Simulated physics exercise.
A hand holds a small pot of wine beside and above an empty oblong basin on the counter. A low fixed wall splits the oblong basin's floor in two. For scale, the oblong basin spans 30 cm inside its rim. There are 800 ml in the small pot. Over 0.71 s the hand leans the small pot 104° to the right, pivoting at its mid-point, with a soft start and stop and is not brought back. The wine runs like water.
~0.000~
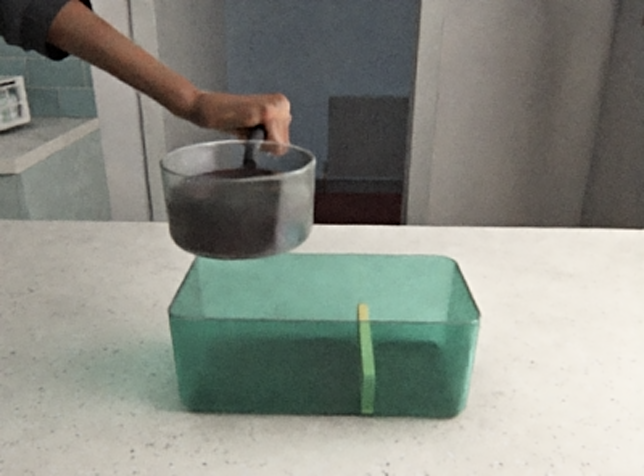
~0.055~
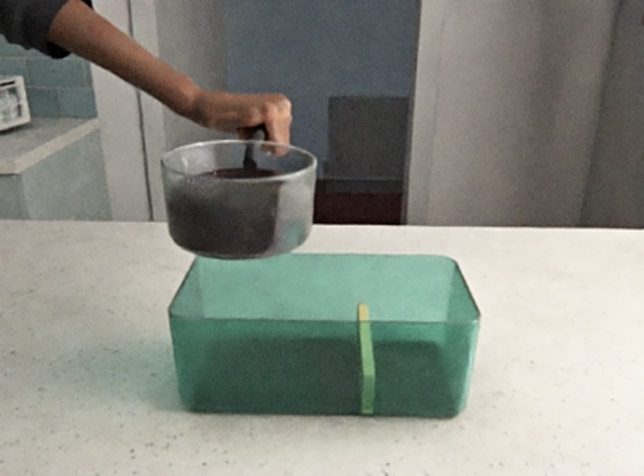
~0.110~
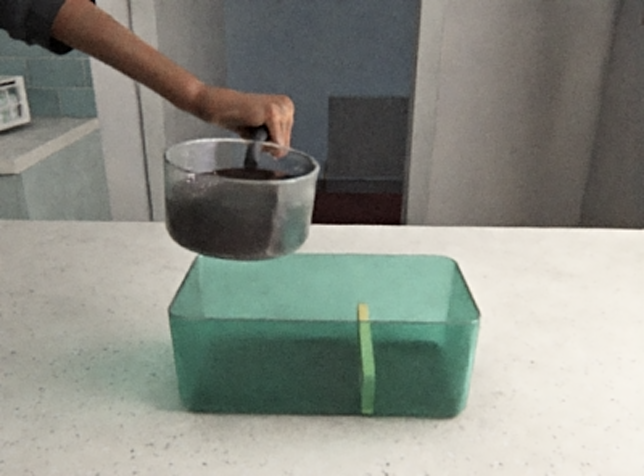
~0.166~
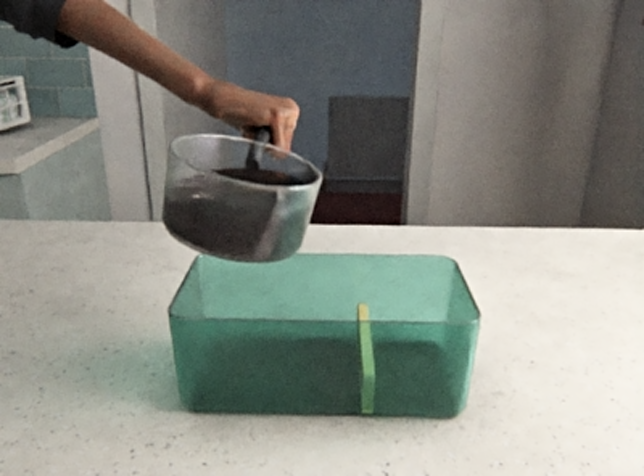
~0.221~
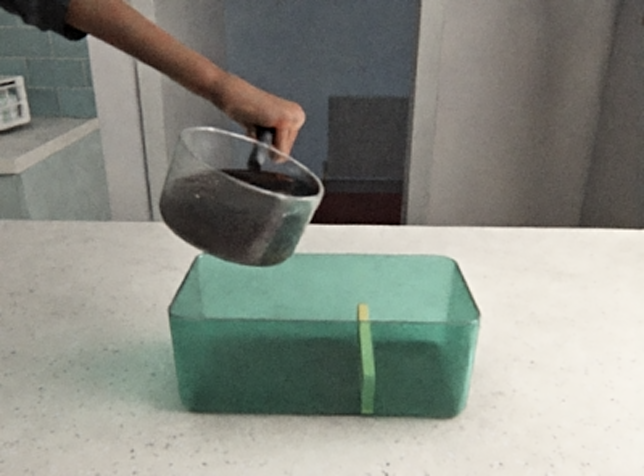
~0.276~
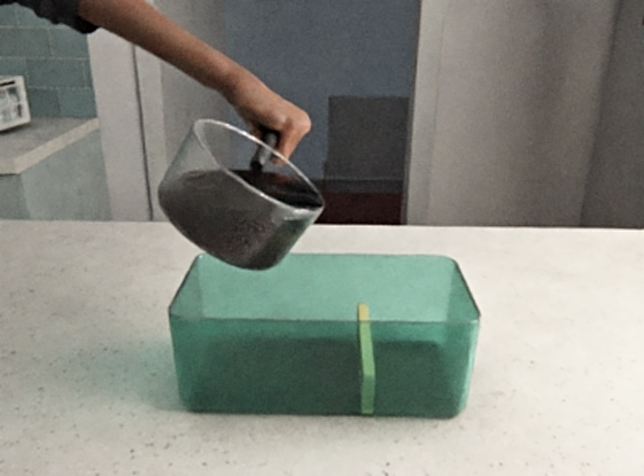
A bare forearm with a dark sleeve reaches in from the upper left over a pale speckled counter, seen from the front and slightly above in a room with a doorway behind. The hand holds a clear pot of dark liquid above an empty, see-through green oblong basin with a yellow-green upright strip. The hand tilts the pot to the right, slowly at first, then more steeply.
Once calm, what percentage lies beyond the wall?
About 18 per cent.
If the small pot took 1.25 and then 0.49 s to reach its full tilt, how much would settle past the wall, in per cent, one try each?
In turn about 35 and 10 per cent.
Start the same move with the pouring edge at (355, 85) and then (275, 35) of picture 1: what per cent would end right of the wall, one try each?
First 70, then 15 per cent.
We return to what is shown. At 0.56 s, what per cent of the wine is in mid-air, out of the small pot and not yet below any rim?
About 28 per cent.
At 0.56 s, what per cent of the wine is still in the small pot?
Some 34 per cent.
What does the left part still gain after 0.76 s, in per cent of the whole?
Near 10 in a hundred.
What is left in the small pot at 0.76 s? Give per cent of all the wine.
About 8 per cent.
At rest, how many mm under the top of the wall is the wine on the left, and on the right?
Some 26 mm on the left and 38 mm on the right.
By 0.56 s the tilt is 92° and 34 per cent is still to pour, 27 is left of the wall and 11 right of it.
By 0.76 s the tilt is 104° and 8 per cent is still to pour, 70 is left of the wall and 17 right of it.
By 0.98 s the tilt is 104° and 1 per cent is still to pour, 79 is left of the wall and 18 right of it.
By 1.21 s the tilt is 104° and 0 per cent is still to pour, 81 is left of the wall and 18 right of it.
At rest 81 per cent lies left of the wall, 18 right of it and 1 outside.
